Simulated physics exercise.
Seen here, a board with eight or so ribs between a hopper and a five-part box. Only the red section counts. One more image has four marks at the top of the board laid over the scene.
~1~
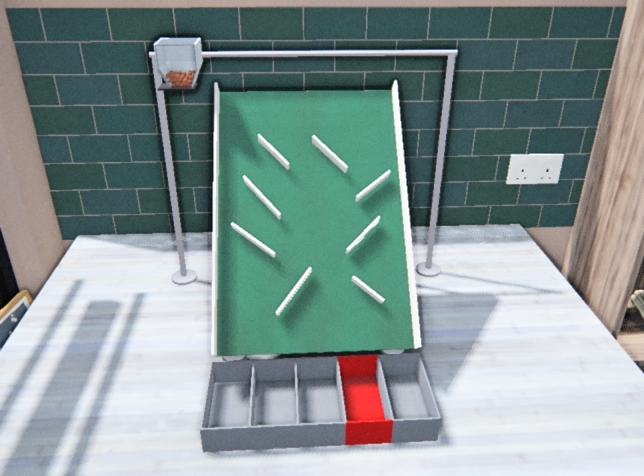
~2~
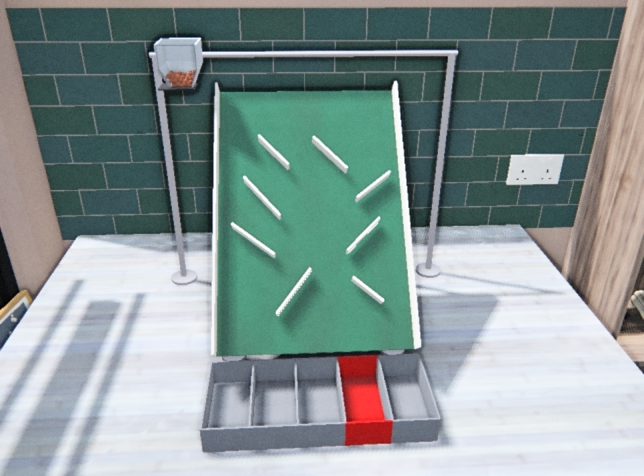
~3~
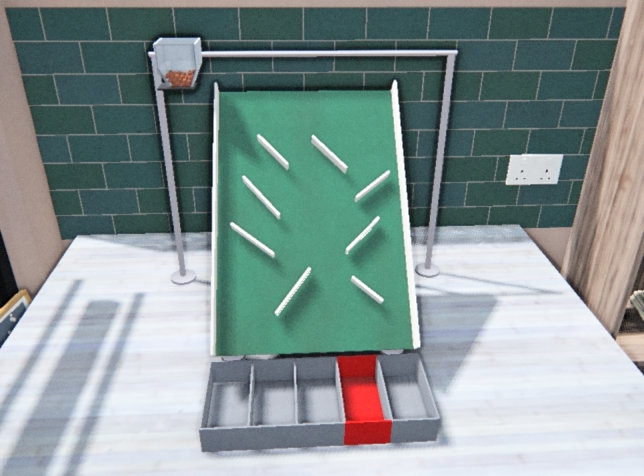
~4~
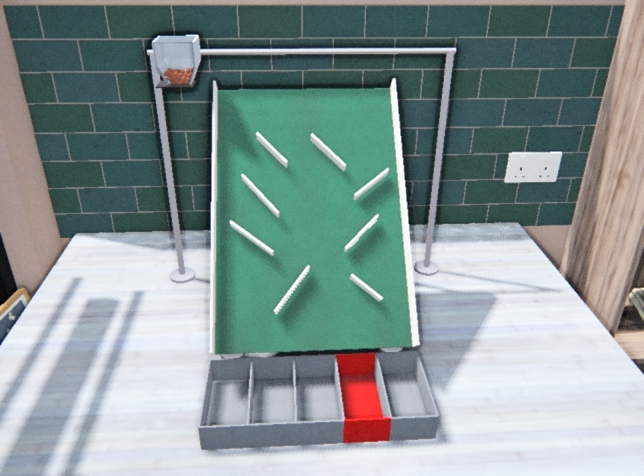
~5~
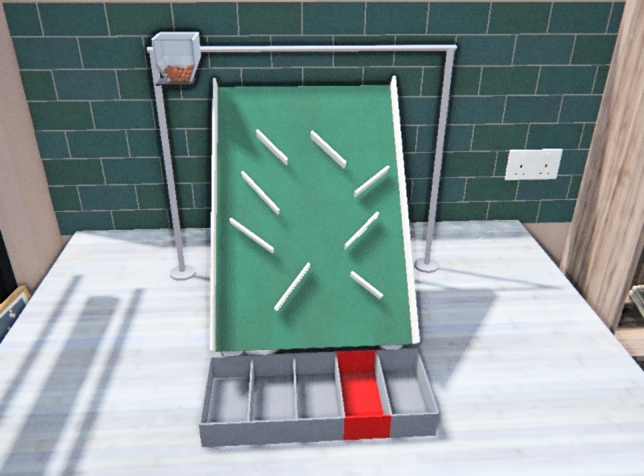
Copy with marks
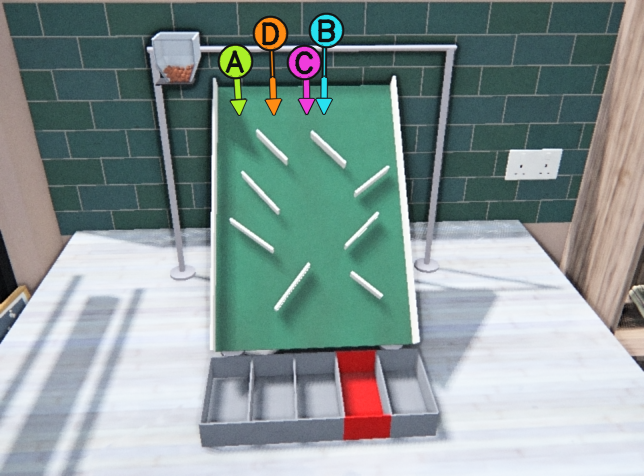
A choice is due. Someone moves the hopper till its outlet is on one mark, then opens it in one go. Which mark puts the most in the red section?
Go for D.
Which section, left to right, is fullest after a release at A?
The first from the left.
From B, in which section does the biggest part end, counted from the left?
The third.
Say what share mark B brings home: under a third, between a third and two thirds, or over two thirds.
Under a third.
On the marked copy, mark A meets the board at (239, 109); mark B meets the board at (324, 108); mark C meets the board at (306, 108); mark D meets the board at (273, 109).
For mark A, about a tenth in the red section, the larger part in other sections, about a tenth outside the box.
For mark B, about a tenth in the red section, the larger part in other sections, about a tenth held on the board.
For mark C, about a tenth in the red section, the larger part in other sections, about a tenth held on the board.
For mark D, roughly a third in the red section, roughly two thirds in other sections.
